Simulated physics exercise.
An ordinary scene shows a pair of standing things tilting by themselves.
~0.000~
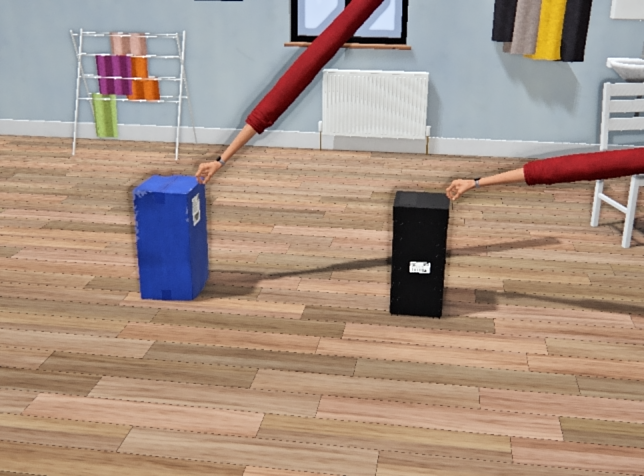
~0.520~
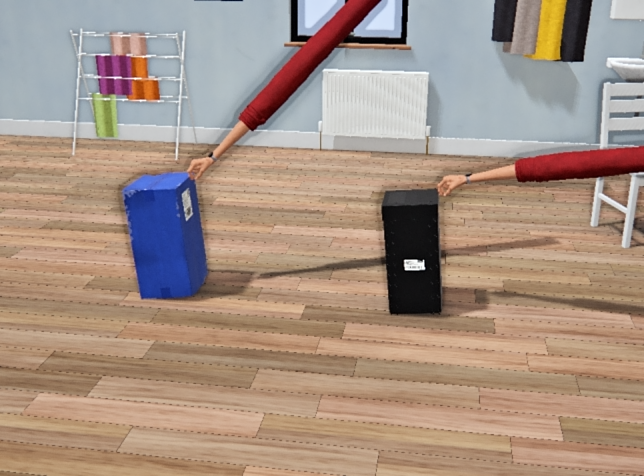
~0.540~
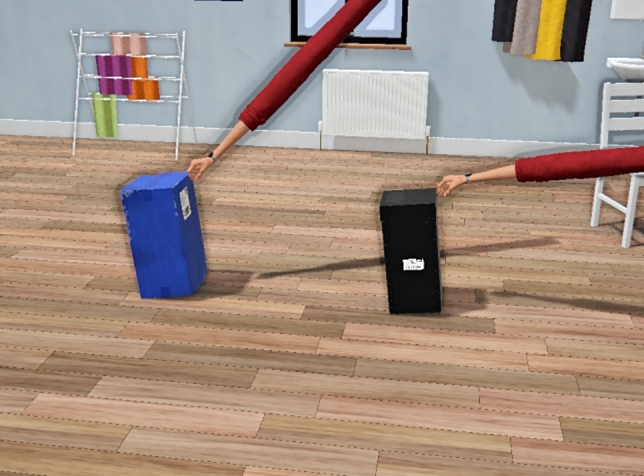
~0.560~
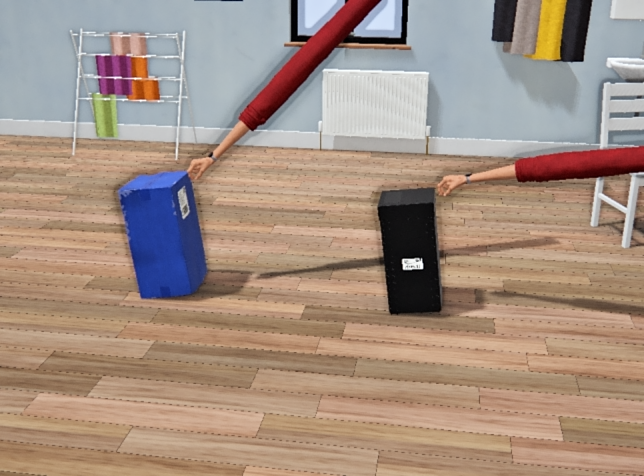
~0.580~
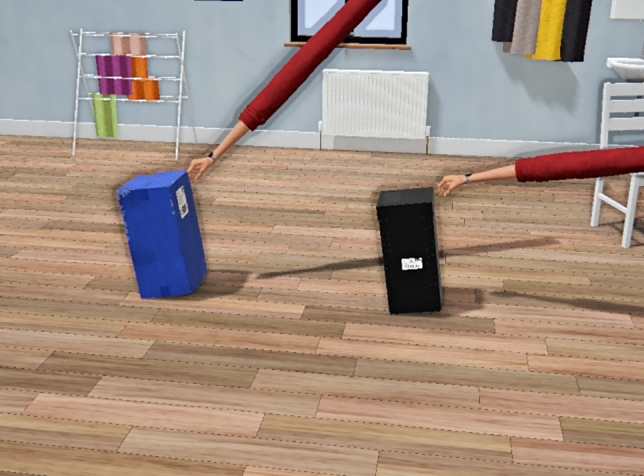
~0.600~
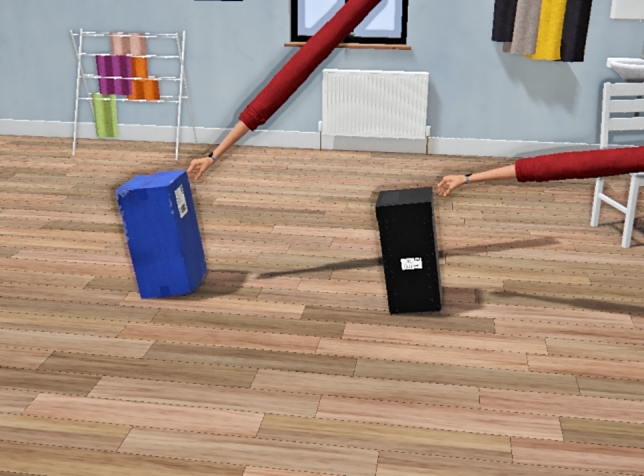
In a pale blue room with a wood-plank floor, seen from a fixed, slightly raised viewpoint, a white radiator, a rack of coloured cloths and a white chair line the back. A tall blue parcel stands at left and a narrower black one right of centre, each touched near its top by a red-sleeved arm. Both start upright, tilt slightly left together, then lean a touch further, ever more slowly.
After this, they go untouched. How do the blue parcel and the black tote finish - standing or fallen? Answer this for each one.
They finish like this: The blue parcel standing, the black tote standing.
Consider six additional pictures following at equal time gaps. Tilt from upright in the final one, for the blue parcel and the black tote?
Estimated tilts, in order: About 10° then about 8°.
After 0.86 s, blue parcel upright near (172, 237); black tote upright near (420, 254).
In the end (1.8 s), the blue parcel returns to its base, near (173, 238); the black tote returns to its base, near (419, 255).
